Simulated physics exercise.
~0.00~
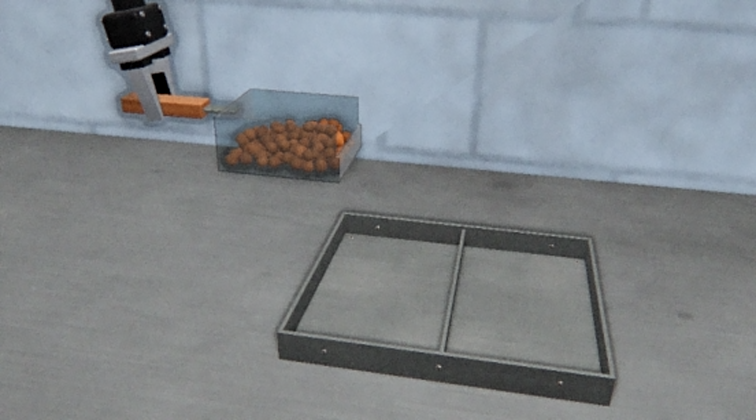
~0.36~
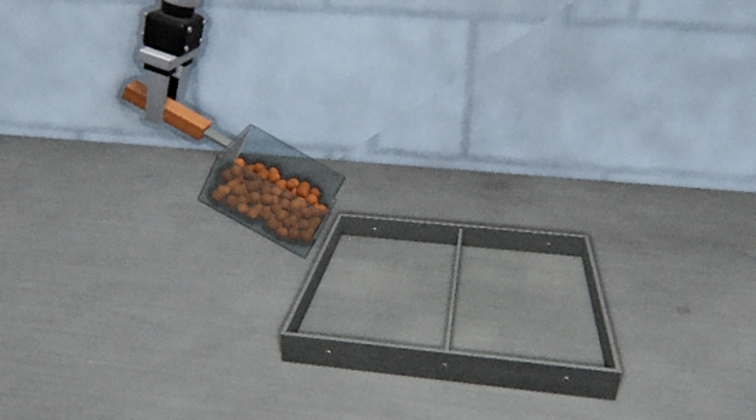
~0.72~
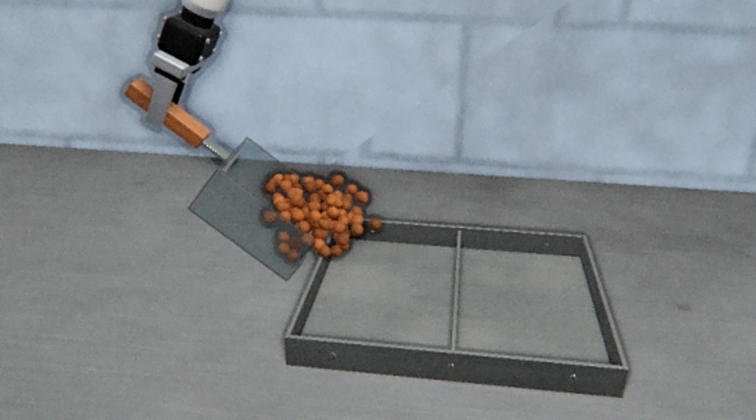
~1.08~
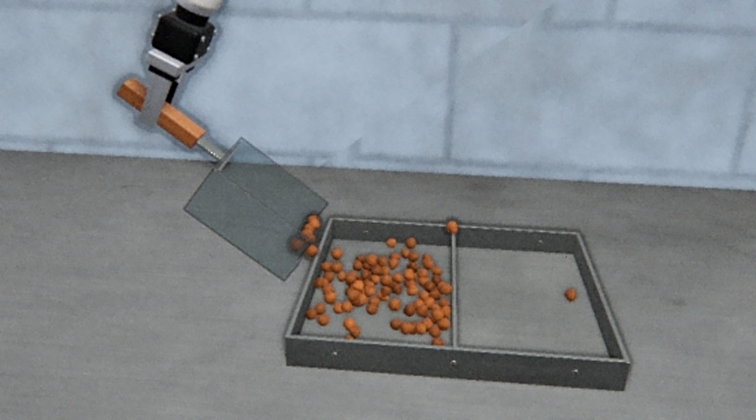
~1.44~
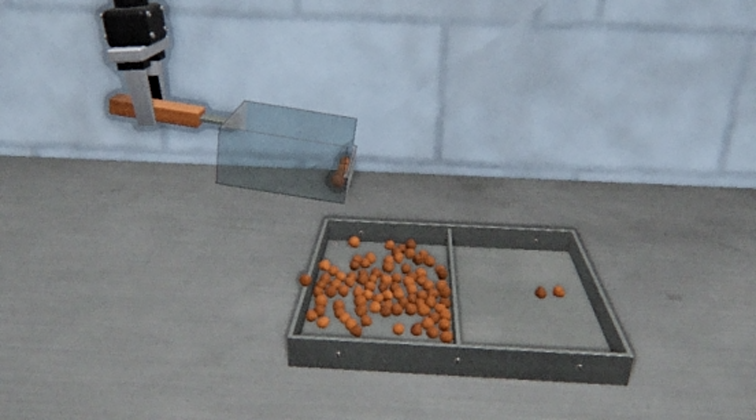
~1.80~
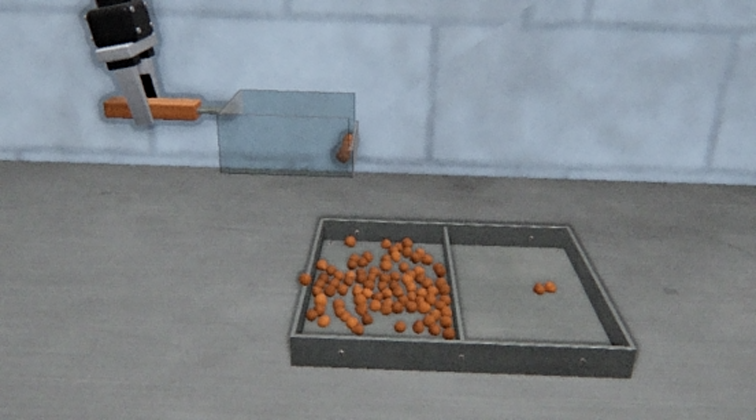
In this clip, a robot gripper tips a clear scoop-like box of small brown-orange balls down to the right, spilling most into the left part of a divided tray and two into the right, then levels and lifts it with a few still inside.
